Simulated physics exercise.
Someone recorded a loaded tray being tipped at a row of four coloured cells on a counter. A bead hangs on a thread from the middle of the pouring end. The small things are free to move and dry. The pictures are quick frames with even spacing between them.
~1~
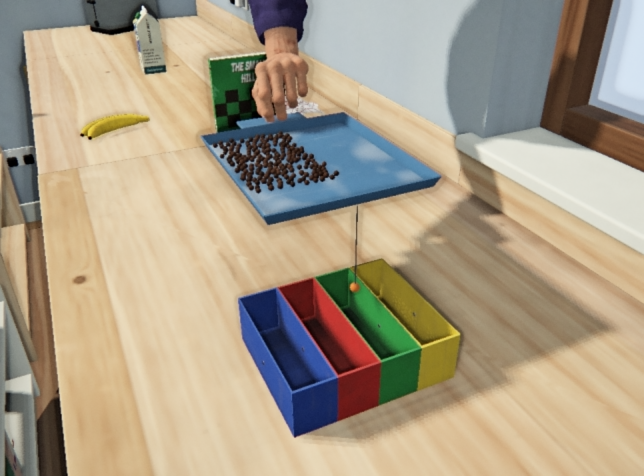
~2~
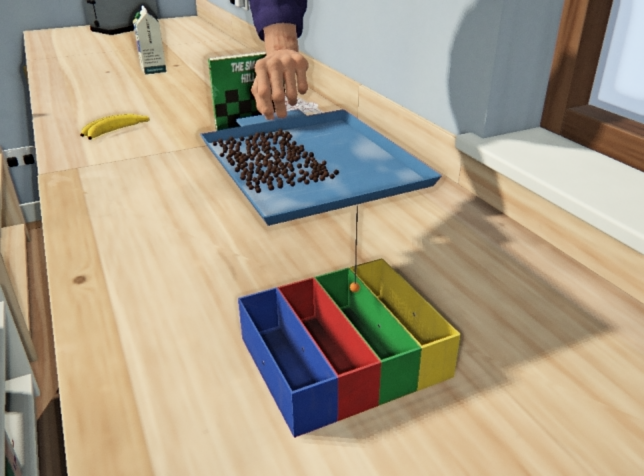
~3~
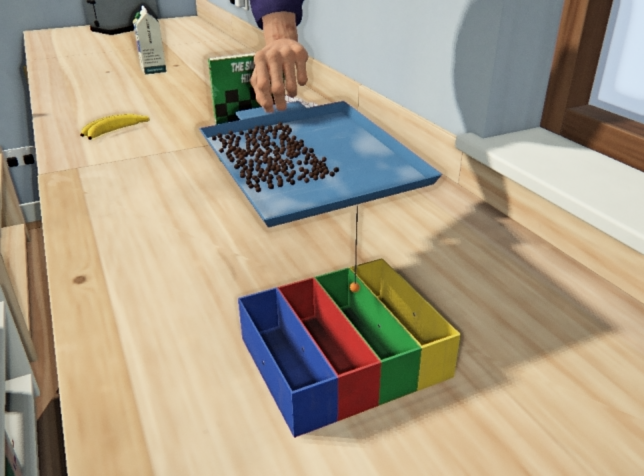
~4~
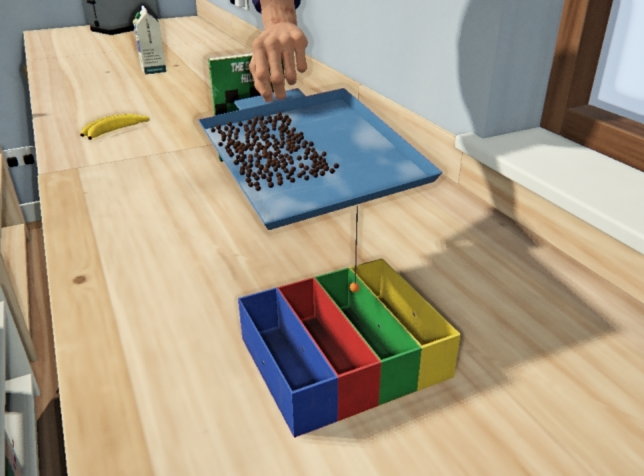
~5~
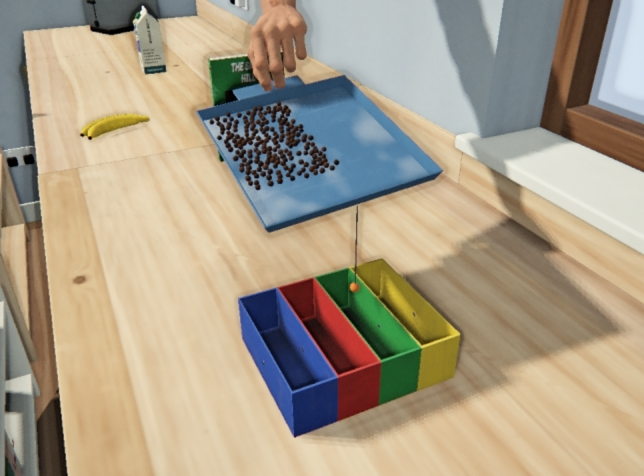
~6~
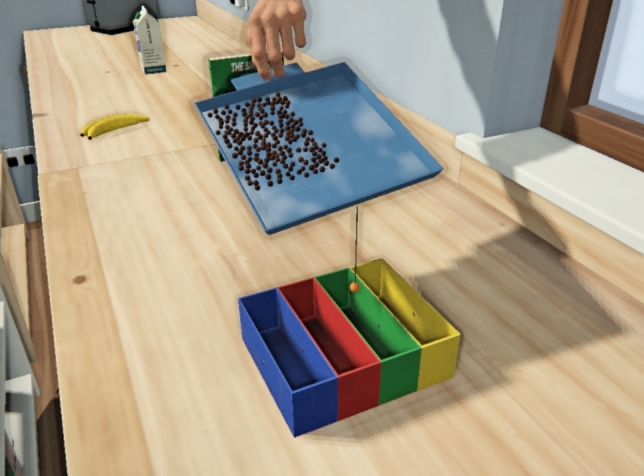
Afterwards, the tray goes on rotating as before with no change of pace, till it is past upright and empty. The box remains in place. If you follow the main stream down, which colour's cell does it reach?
It reaches the blue cell.
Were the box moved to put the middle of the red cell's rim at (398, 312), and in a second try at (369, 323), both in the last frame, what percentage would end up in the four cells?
It would be roughly 0 per cent in the first placement and roughly 20 per cent in the second.
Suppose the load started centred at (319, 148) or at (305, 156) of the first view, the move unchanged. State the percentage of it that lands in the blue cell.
Roughly 70 and 70 percent, in that order.
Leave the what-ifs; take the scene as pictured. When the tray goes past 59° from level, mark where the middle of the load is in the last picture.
At about (278, 234).
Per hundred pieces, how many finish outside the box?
Close to 10 in a hundred.
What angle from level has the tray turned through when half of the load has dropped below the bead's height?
Around 80° at that moment.
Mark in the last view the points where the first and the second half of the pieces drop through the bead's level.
Earlier portion about (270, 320); later portion about (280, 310).
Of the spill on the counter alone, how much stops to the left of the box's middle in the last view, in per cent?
I reckon around 100 per cent.
Soon, tray tipped steeply; about two thirds on the tray; a small part in the blue cell; a stray few in the red cell; about a quarter falling or outside the box.
A while on, tray tipped right over; a small part on the tray; about two thirds in the blue cell; a small part in the red cell; a stray few in the green cell; about a quarter falling or outside the box.
Towards the end, tray tipped past a quarter turn; most in the blue cell; a small part in the red cell; a stray few in the green cell; a small part falling or outside the box.
Finally, tray tipped past a quarter turn; most in the blue cell; a small part in the red cell; a stray few in the green cell; none in the yellow cell; a small part outside the box.
